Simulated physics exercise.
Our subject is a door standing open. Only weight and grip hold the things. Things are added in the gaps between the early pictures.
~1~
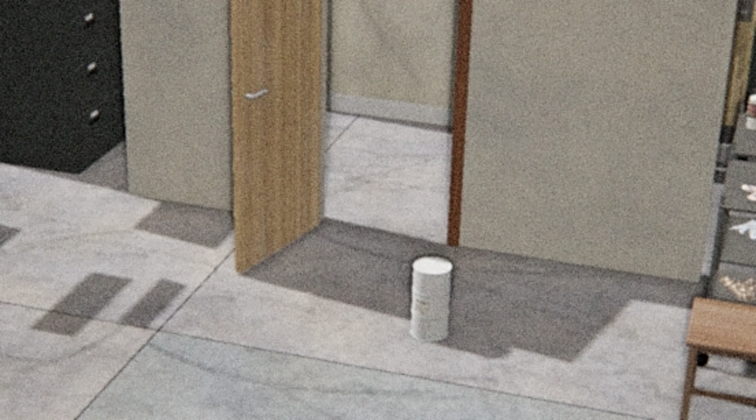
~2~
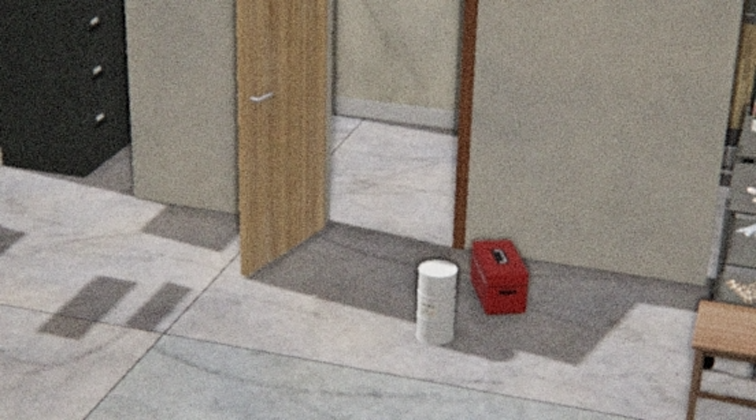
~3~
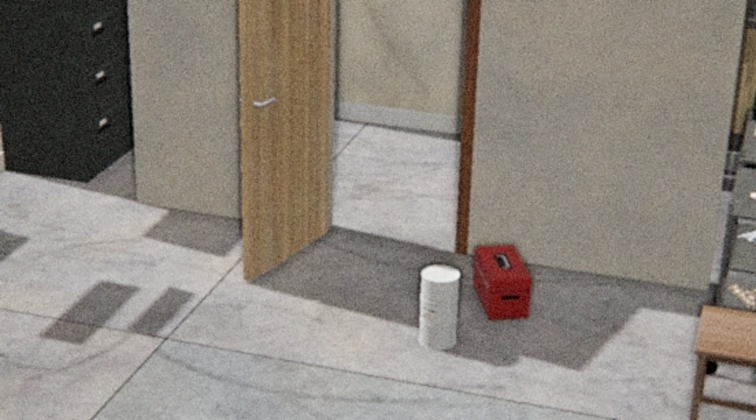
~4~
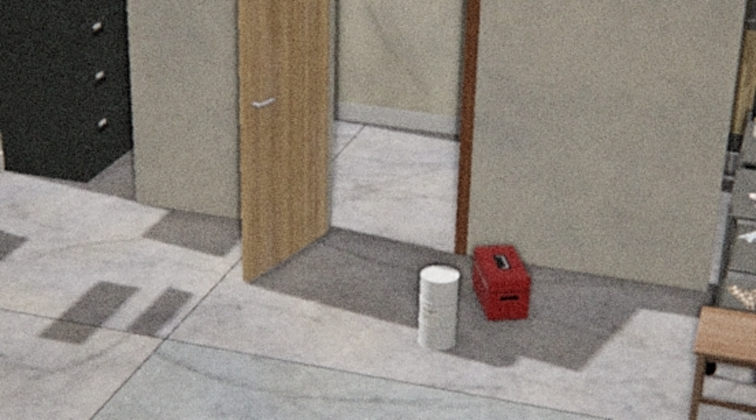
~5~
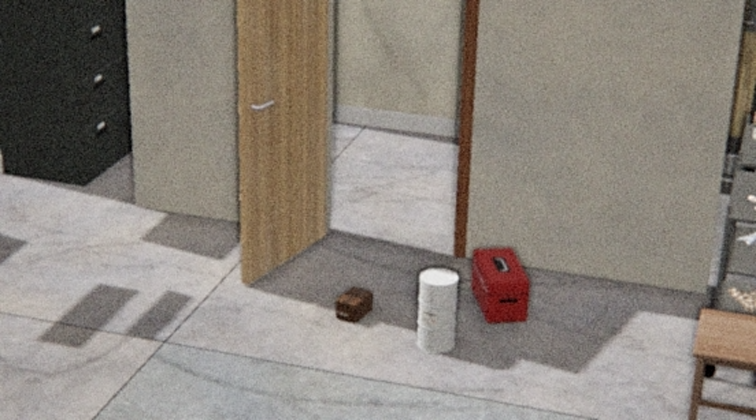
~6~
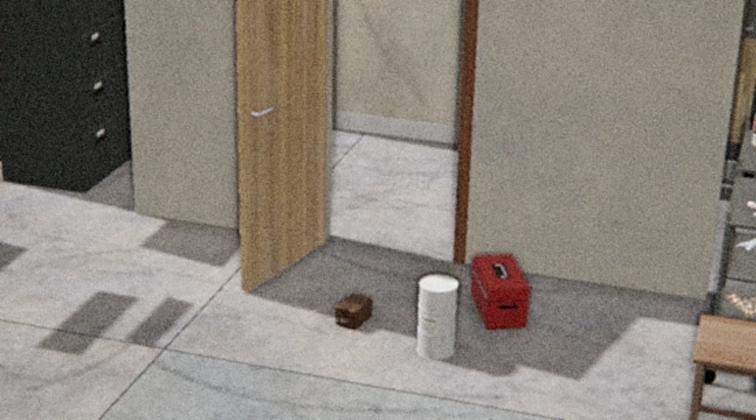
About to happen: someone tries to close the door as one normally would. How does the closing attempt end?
Watch it - the door comes to rest in its frame.
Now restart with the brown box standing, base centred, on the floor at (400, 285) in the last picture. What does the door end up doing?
What you'd see next is that it is halted early.
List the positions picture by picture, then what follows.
The first frame shows door wide open and still.
The second frame shows door wide open and still; red toolbox (499, 277); white canister (436, 303).
The third frame shows door wide open and still; red toolbox (501, 282); white canister (439, 308).
The fourth frame shows door wide open and still; red toolbox (501, 283); white canister (438, 308).
The fifth frame shows door wide open and still; red toolbox (500, 285); white canister (437, 311).
The sixth frame shows door wide open and still; brown box (354, 312); red toolbox (500, 291).
Then, 0.60 s later than the last frame, door 81° open.
Then, 1.10 s later than the last frame, door 47° open.
Then, 1.50 s later than the last frame, door 19° open.
When it is over, door 0° open; all 3 as before. End places, in pixels of the last picture, brown box near (354, 312).
